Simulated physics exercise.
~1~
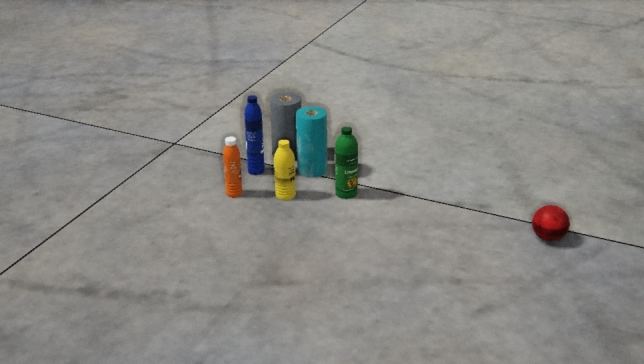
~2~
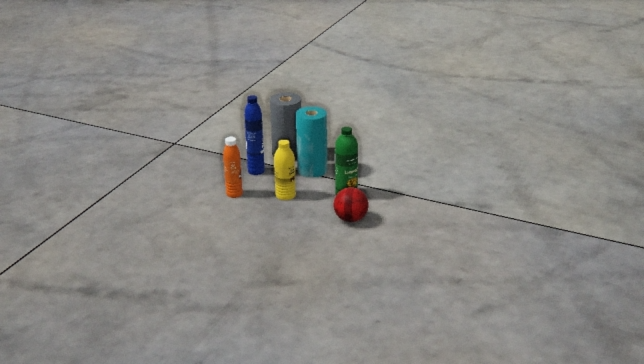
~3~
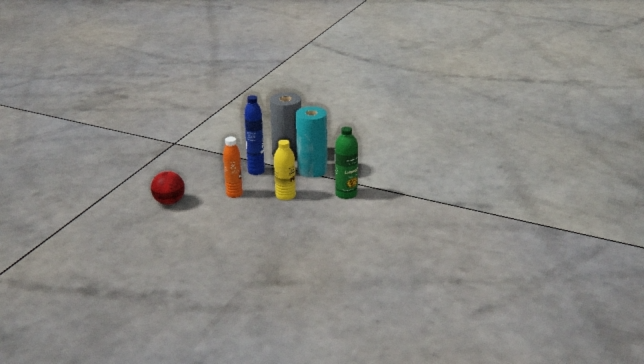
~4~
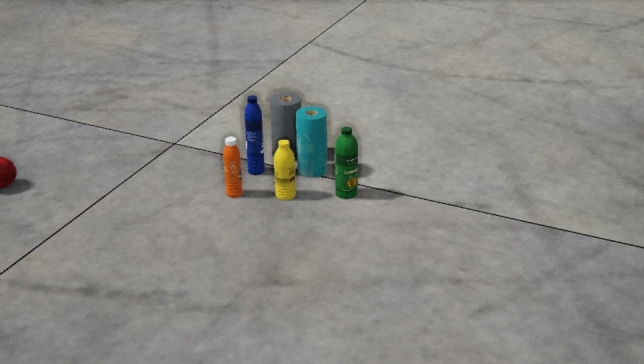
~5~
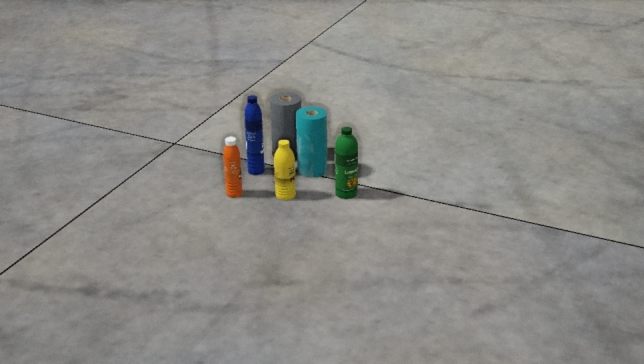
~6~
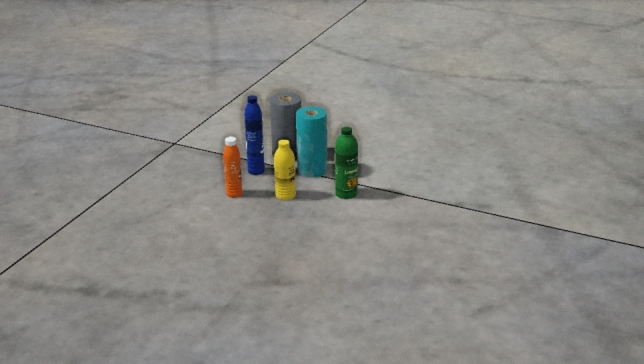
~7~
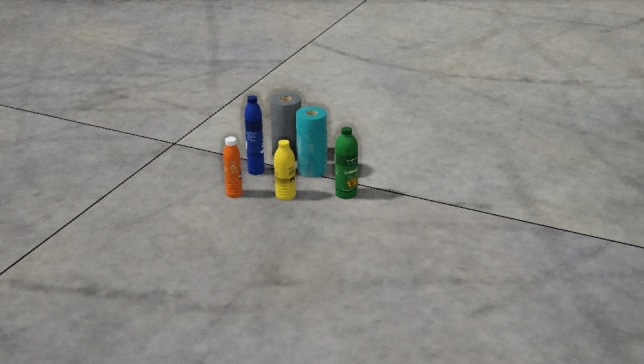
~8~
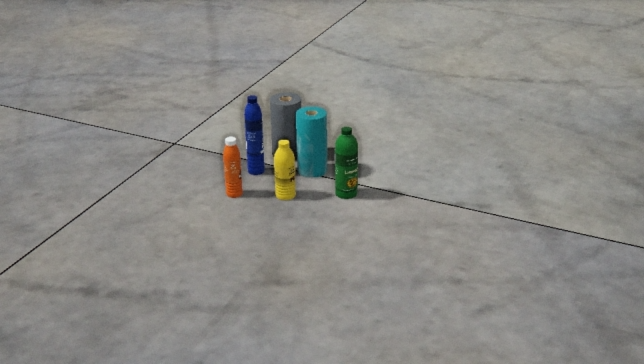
A smooth grey concrete floor crossed by thin dark seams is seen from above at an angle by a still camera. Near the middle stands a small cluster, with an orange bottle at the left, a blue bottle behind it, a yellow bottle in front, grey and turquoise rolls at the back, and a green bottle at the right. A red ball rolls in from the right and passes in front of the green bottle. It continues past the cluster to the left and leaves at the left edge. All six objects remain upright in their places.
